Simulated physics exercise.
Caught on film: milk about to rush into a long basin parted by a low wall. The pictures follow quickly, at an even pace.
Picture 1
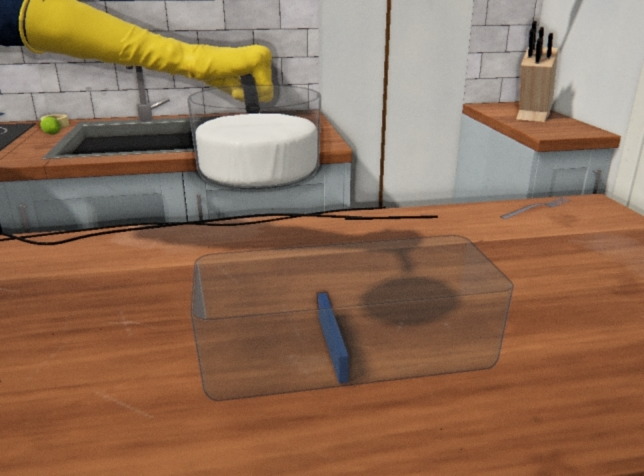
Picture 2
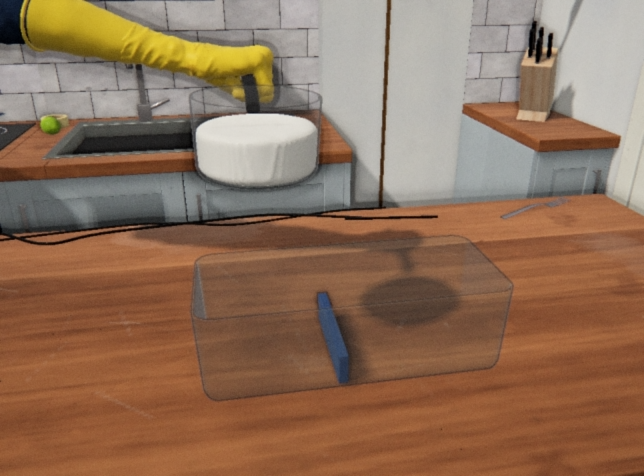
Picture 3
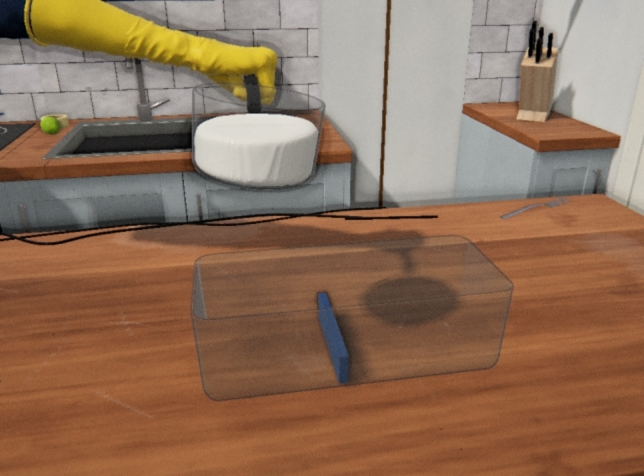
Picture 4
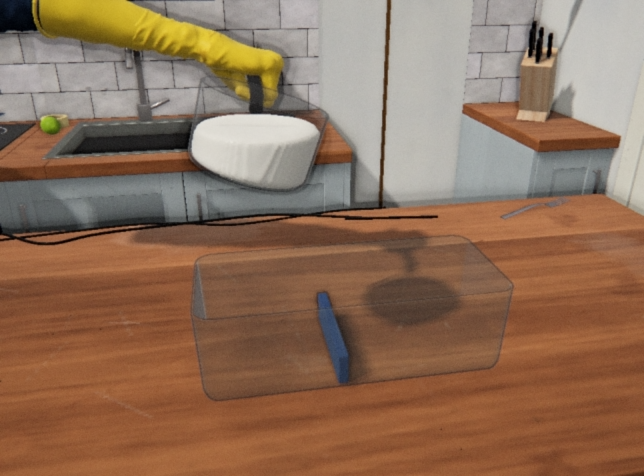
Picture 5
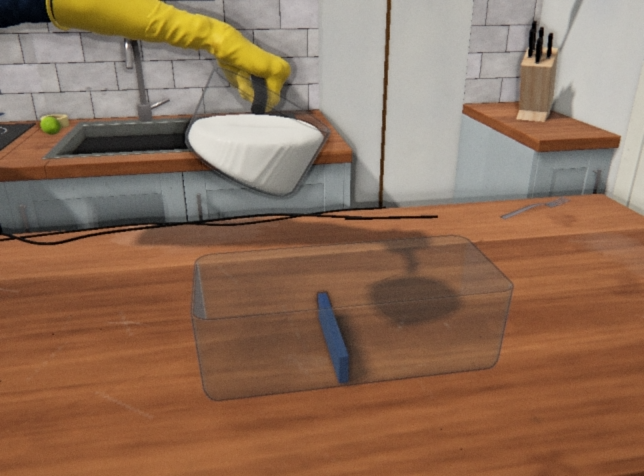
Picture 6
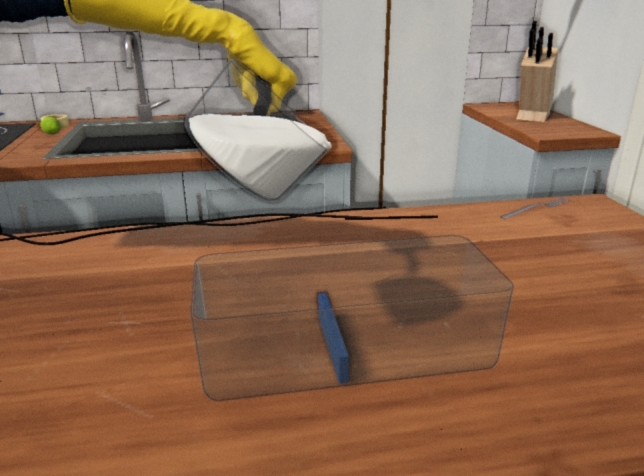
A yellow-gloved hand held a clear container of white milk above a wooden counter, almost level at first, then tilted it steadily to the right over a long see-through basin with a low blue wall.
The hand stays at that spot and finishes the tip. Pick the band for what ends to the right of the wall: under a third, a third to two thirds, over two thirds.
It comes to over two thirds.
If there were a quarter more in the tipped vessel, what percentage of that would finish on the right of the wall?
Near 80 %.
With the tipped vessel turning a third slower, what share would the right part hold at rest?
About 85 per cent.
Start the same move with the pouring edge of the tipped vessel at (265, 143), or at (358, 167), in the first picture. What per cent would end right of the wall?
In turn 10 and 90 in a hundred.
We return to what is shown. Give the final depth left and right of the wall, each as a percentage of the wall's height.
The left part 10 per cent, the right part 40.
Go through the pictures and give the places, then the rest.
Tilt 0°; pouring edge (319, 95); surface from (196, 129) to (315, 124); the long basin's rim runs from (194, 286) to (488, 261); the wall's top is at (332, 323), in the first frame.
Tilt 2°; pouring edge (320, 98); surface from (195, 129) to (315, 123), in the second frame.
Tilt 8°; pouring edge (323, 104); surface from (195, 128) to (316, 124), in the third frame.
Tilt 17°; pouring edge (326, 116); surface from (194, 128) to (318, 126), in the fourth frame.
Tilt 30°; pouring edge (328, 131); surface from (192, 125) to (322, 129), in the fifth frame.
Tilt 44°; pouring edge (325, 147); surface from (189, 119) to (320, 132); 1 per cent is over the edge, in the sixth frame.
A moment on, the tilt is 113° and 21 per cent is still to pour, 0 is left of the wall and 22 right of it.
Next, the tilt is 117° and 3 per cent is still to pour, 17 is left of the wall and 72 right of it.
Then the tilt is 117° and 0 per cent is still to pour, 19 is left of the wall and 77 right of it.
Later the tilt is 117° and 0 per cent is still to pour, 19 is left of the wall and 78 right of it.
At rest 19 per cent lies left of the wall, 78 right of it and 3 outside.
